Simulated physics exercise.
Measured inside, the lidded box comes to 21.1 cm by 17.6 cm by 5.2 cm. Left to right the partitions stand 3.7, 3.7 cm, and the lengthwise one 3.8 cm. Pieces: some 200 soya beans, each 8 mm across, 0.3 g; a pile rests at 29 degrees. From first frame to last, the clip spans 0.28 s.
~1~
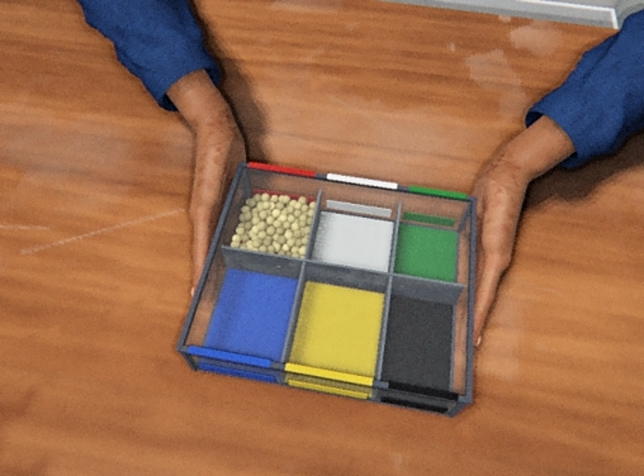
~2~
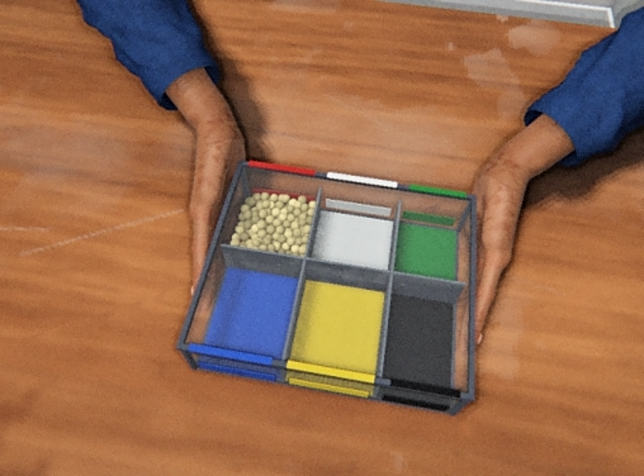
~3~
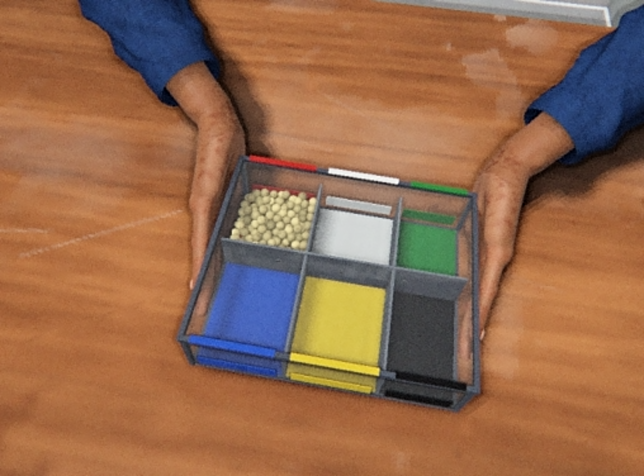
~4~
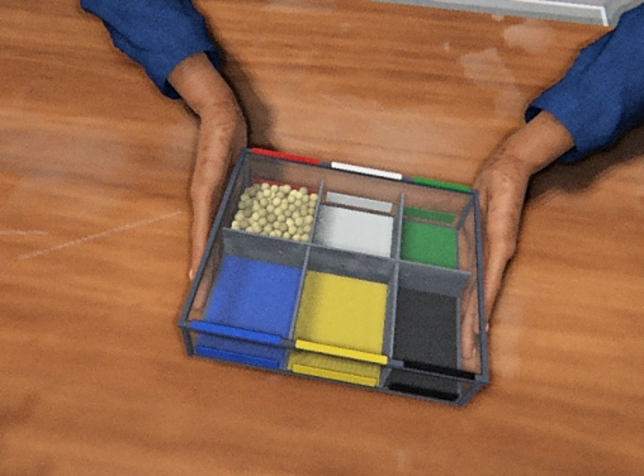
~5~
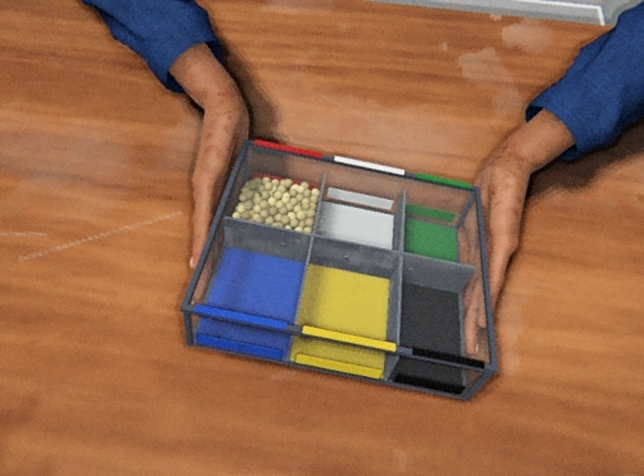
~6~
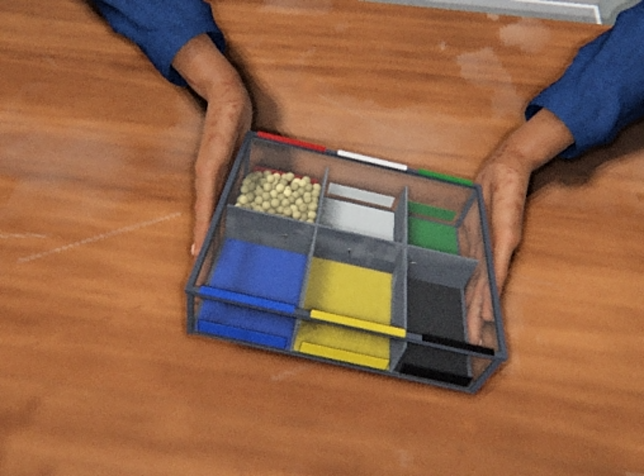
A clear, lidded box with six coloured compartments, held between two hands on a wooden table, starts out flat, with pale beans piled in its red back-left section. The hands gradually tilt it, raising the near side, while the beans stay heaped in the red section and the other five remain empty.
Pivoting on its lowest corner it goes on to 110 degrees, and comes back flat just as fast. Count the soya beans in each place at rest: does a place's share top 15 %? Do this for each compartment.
Red: Tops it, blue: Does not, green: Does not, yellow: Does not, white: Does not, black: Does not.
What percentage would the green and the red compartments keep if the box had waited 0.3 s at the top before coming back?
Result - green: 5 %, red: 90 %.
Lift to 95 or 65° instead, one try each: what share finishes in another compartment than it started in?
Close to 5 in a hundred first, and 5 in a hundred second.
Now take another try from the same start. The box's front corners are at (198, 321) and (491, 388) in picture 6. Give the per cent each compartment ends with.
Result - red: 65 %; blue: 0 %; green: 30 %; yellow: 0 %; white: 10 %; black: 0 %.
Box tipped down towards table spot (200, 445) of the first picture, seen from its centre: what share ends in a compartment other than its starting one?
I'd say close to 20 %.
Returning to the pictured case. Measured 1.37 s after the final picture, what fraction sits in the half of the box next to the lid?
Around 50 %.
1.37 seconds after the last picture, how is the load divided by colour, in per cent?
Red 95 %, blue 0 %, green 0 %, yellow 0 %, white 5 %, black 0 %.
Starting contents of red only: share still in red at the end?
About 90 in a hundred.
Then, 1.37 s after the last picture, tilt 110 degrees; red 95 %, white 5 %.
Then, 2.29 s after the last picture, tilt 50 degrees; red 95 %, green 5 %.
Then, 3.20 s after the last picture, tilt 0 degrees; red 90 %, green 5 %, white 5 %.
In the end, red 90 %, blue 0 %, green 5 %, yellow 0 %, white 5 %, black 0 %.
